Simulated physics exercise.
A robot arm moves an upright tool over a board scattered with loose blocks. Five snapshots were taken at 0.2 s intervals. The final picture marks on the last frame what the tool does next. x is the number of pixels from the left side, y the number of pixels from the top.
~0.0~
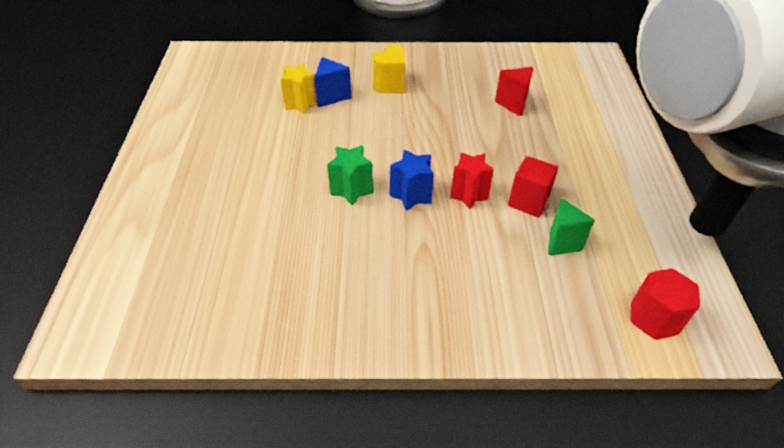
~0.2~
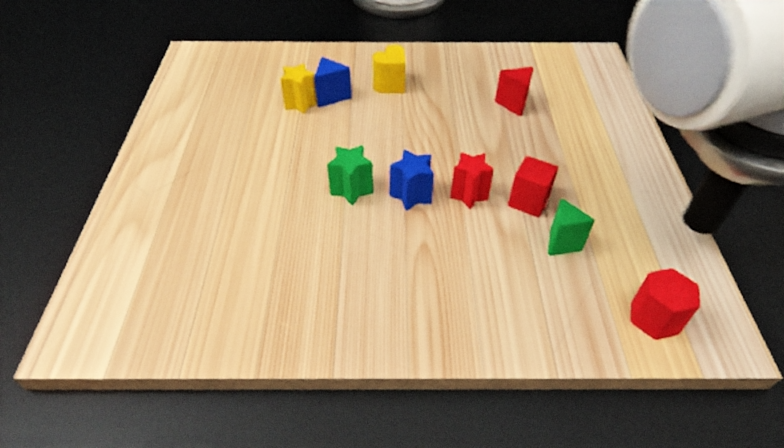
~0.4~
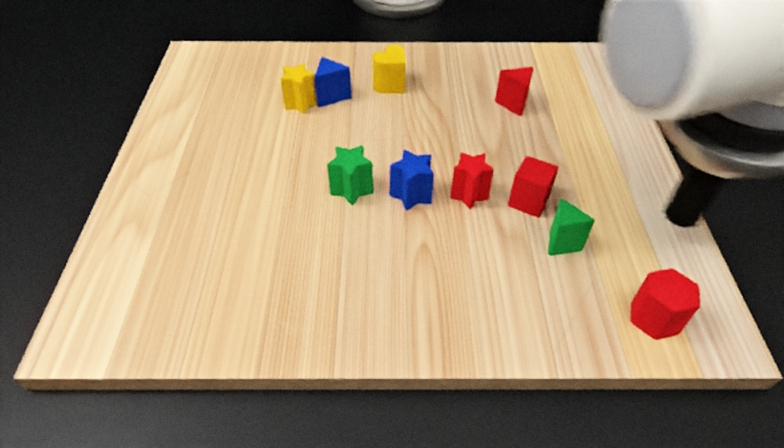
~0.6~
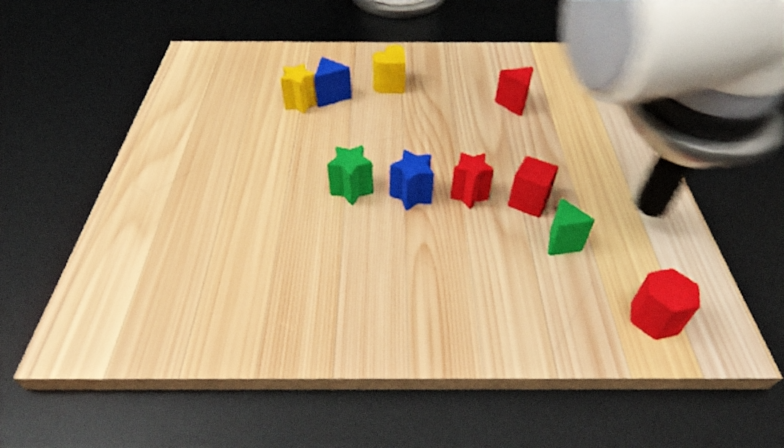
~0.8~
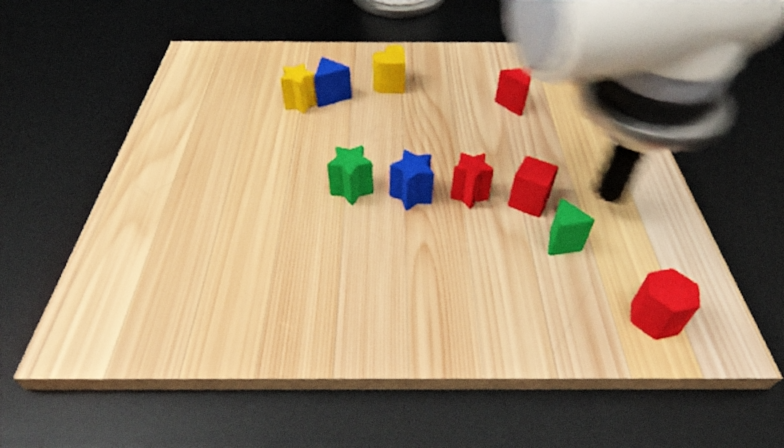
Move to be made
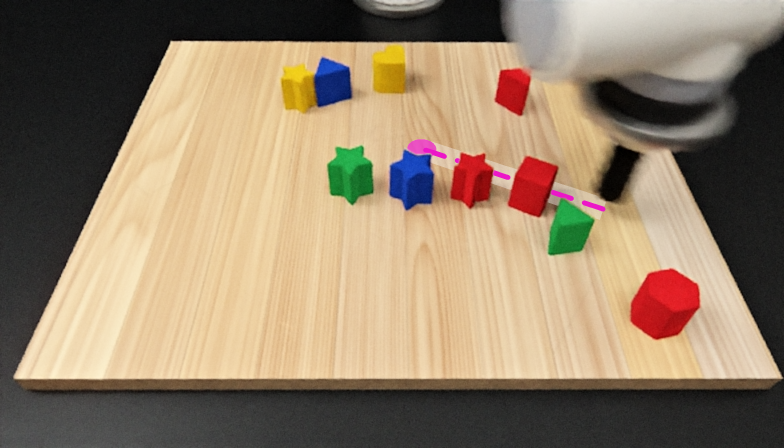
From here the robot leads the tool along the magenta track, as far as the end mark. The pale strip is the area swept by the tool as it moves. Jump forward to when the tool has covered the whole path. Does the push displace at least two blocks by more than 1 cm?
My answer is no.
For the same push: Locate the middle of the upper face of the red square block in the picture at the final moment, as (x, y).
It will likely be found at (507, 168).
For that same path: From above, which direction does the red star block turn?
Turns clockwise.
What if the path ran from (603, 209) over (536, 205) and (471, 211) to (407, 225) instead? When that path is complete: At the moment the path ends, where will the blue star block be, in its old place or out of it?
Once the path ends, it is somewhere new.
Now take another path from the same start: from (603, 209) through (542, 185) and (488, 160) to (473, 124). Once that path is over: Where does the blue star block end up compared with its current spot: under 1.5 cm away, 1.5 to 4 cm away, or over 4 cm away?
The answer is under 1.5 cm.
Drawn move, straight from (603, 209) to (422, 149).
What follows on the original path. One third of the way, tool (542, 170); red square block (519, 170), turned 40° anticlockwise.
Two thirds of the way, tool (481, 151); red star block (470, 166), turned 25° clockwise; red square block (507, 168), turned 85° anticlockwise.
At the end, tool (423, 132); blue star block still; red star block (470, 166), turned 25° clockwise; red square block (507, 168), turned 85° anticlockwise.
